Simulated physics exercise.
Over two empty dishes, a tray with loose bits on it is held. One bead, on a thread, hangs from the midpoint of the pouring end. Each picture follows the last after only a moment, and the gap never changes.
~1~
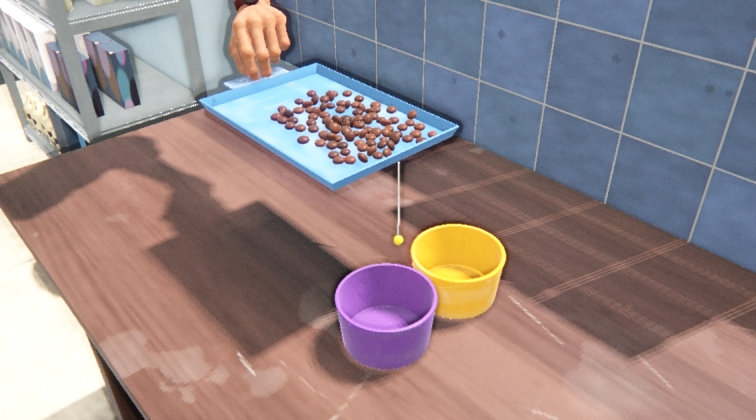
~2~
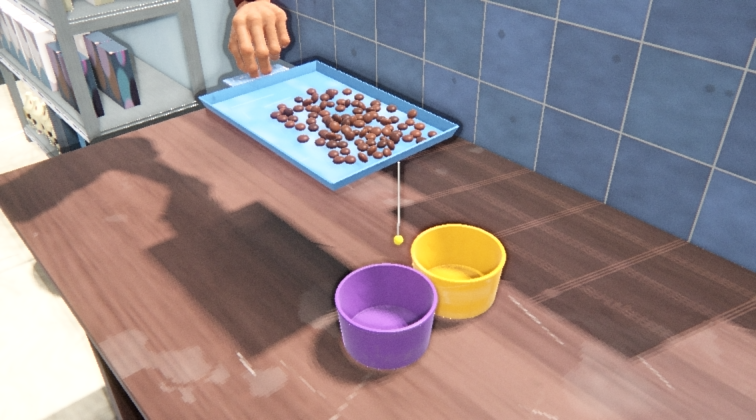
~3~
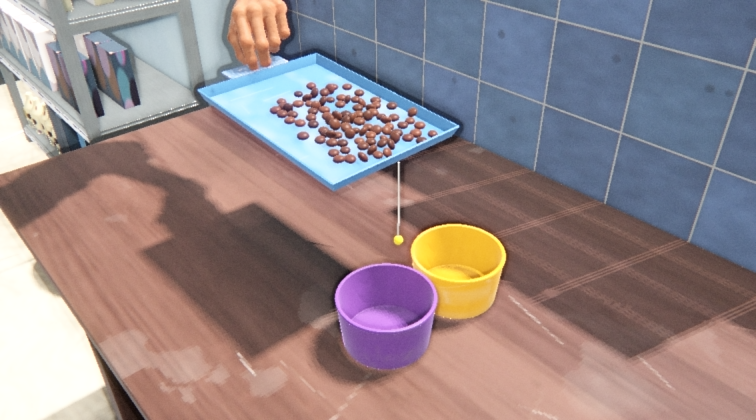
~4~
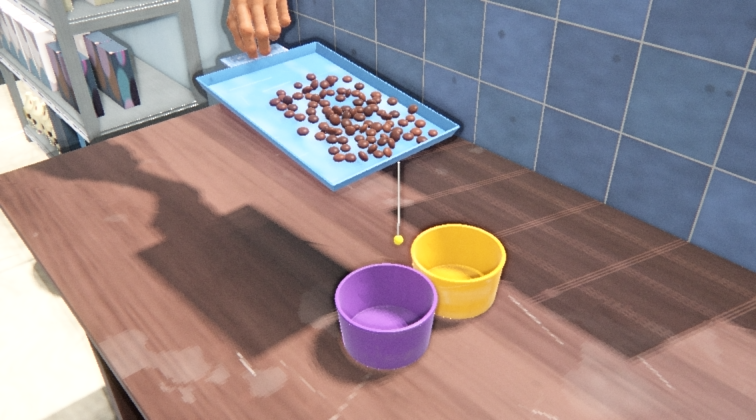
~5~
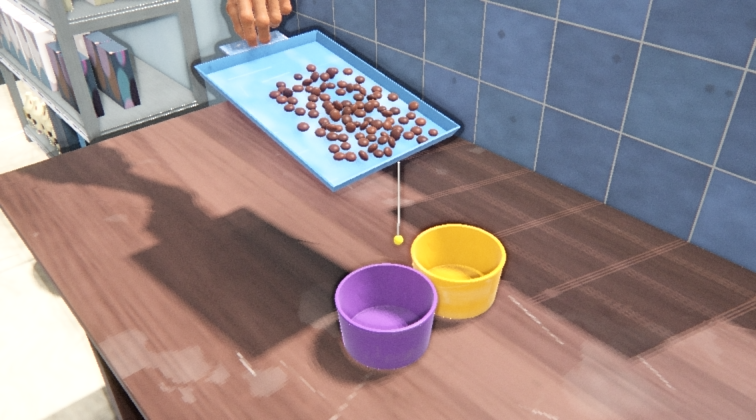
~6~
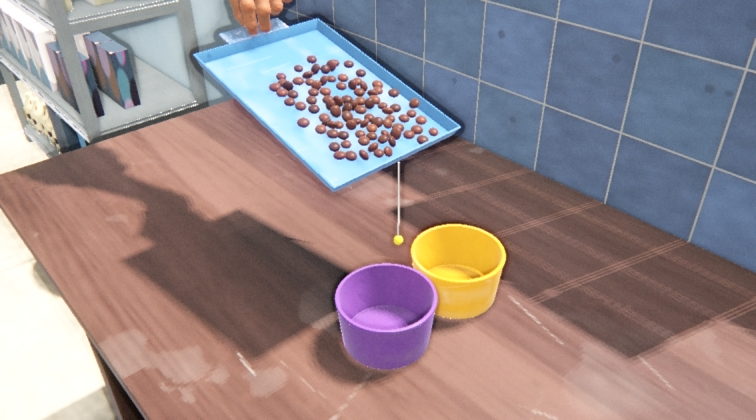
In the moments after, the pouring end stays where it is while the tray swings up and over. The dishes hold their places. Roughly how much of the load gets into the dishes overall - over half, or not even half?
I expect the dishes to receive the greater amount.
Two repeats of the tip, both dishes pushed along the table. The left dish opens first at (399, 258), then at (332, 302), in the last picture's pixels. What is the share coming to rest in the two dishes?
That makes 60 per cent, followed by 80 per cent.
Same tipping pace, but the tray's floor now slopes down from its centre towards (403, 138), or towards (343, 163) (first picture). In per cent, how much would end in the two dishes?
First heading 70 %, second heading 70 %.
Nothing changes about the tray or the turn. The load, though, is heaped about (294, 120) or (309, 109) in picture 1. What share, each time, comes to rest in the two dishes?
Near 90 per cent and near 90 per cent.
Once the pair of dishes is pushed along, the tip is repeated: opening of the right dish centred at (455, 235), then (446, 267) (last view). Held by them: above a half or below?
Well, the bulk the first time and the bulk the second time.
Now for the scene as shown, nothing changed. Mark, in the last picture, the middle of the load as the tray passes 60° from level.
About (392, 150).
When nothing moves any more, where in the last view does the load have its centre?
Roughly at pixel (406, 318).
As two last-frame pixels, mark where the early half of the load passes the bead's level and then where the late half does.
Early half (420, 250), late half (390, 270).
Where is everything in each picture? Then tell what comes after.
The first frame shows corners of the pouring end at (333, 179) and (452, 126), level; middle of the load at (345, 125), flat chocolate drops; left dish at (420, 339); right dish at (491, 290); bead on its thread at (398, 240).
The second frame shows corners of the pouring end at (333, 179) and (452, 126), level; middle of the load at (345, 124).
The third frame shows corners of the pouring end at (333, 180) and (452, 126), tipped barely, level across its low end; middle of the load at (345, 121).
The fourth frame shows corners of the pouring end at (334, 180) and (453, 126), tipped a little, level across its low end; middle of the load at (346, 117).
The fifth frame shows corners of the pouring end at (334, 181) and (453, 126), tipped a little, level across its low end; middle of the load at (346, 113).
The sixth frame shows corners of the pouring end at (335, 182) and (454, 126), tipped a little, level across its low end; middle of the load at (347, 109); left dish at (420, 339); right dish at (491, 290).
Soon, tray tipped steeply; most on the tray; a stray few in the left dish; a stray few in the right dish; a small part in the air.
A while on, tray tipped right over; about half in the left dish; about a third in the right dish; a stray few outside both; about a quarter in the air.
Towards the end, tray tipped past a quarter turn; about half in the left dish; about a third in the right dish; a small part outside both.
Finally, tray tipped past a quarter turn; about half in the left dish; about a third in the right dish; a small part outside both.
